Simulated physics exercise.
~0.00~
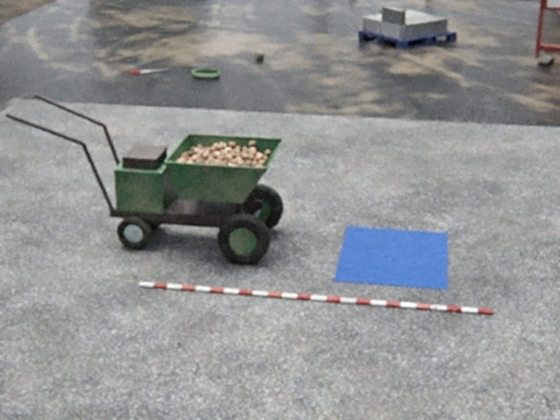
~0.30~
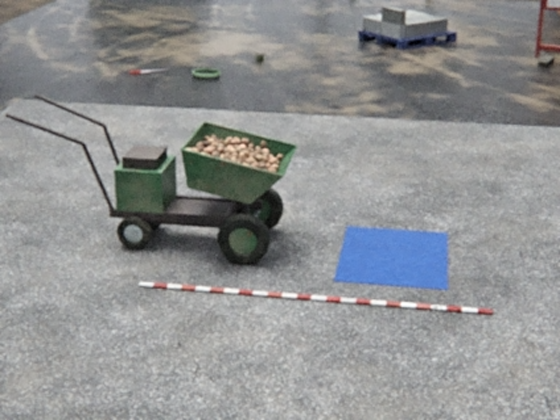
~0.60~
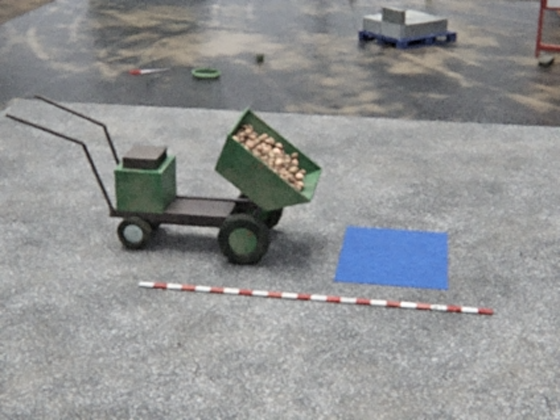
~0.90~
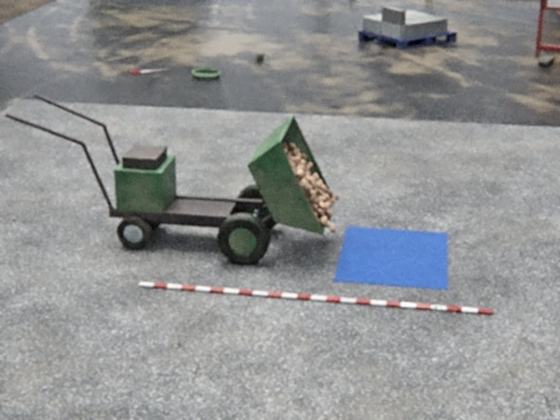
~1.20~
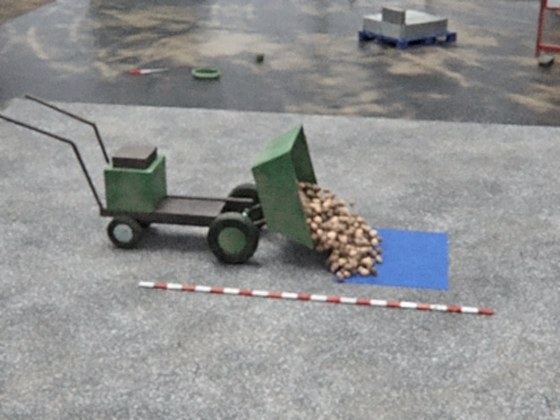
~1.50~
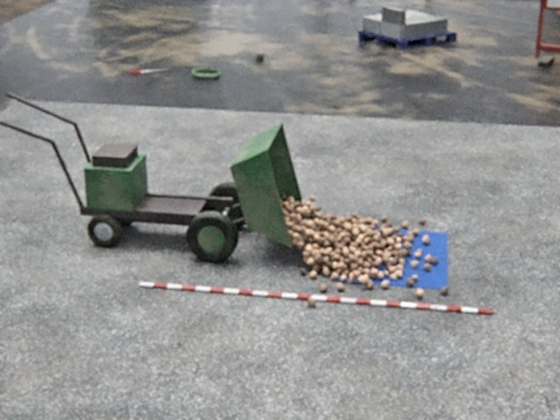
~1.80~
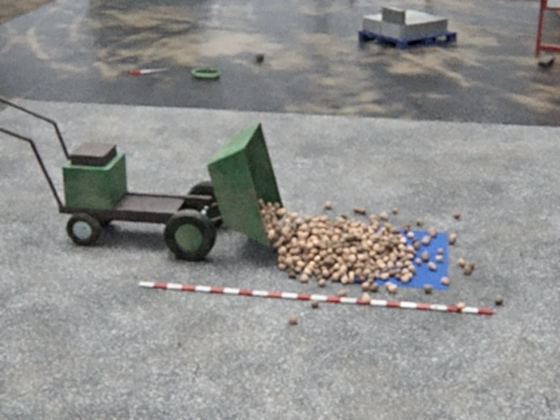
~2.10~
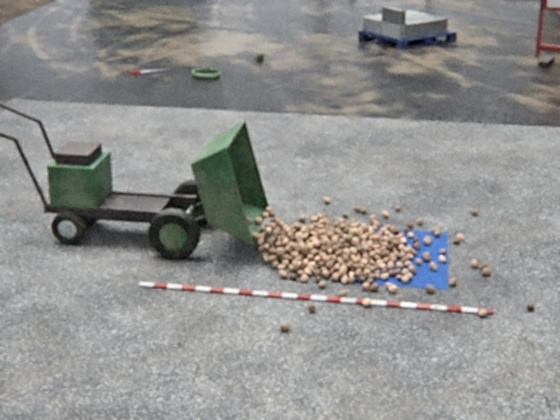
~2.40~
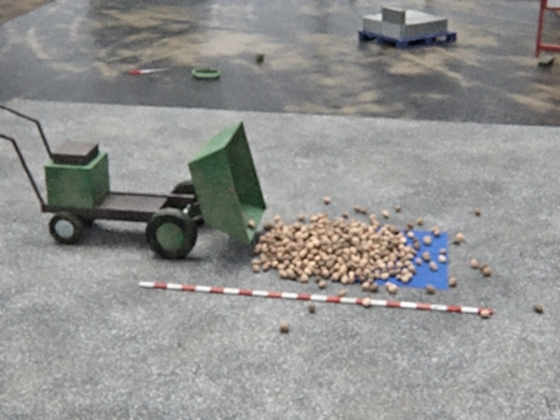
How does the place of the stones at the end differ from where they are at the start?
At the start the stones are heaped in the barrow's green tray. By the end they lie lower and farther right in a spread pile on the ground, partly covering the blue sheet.
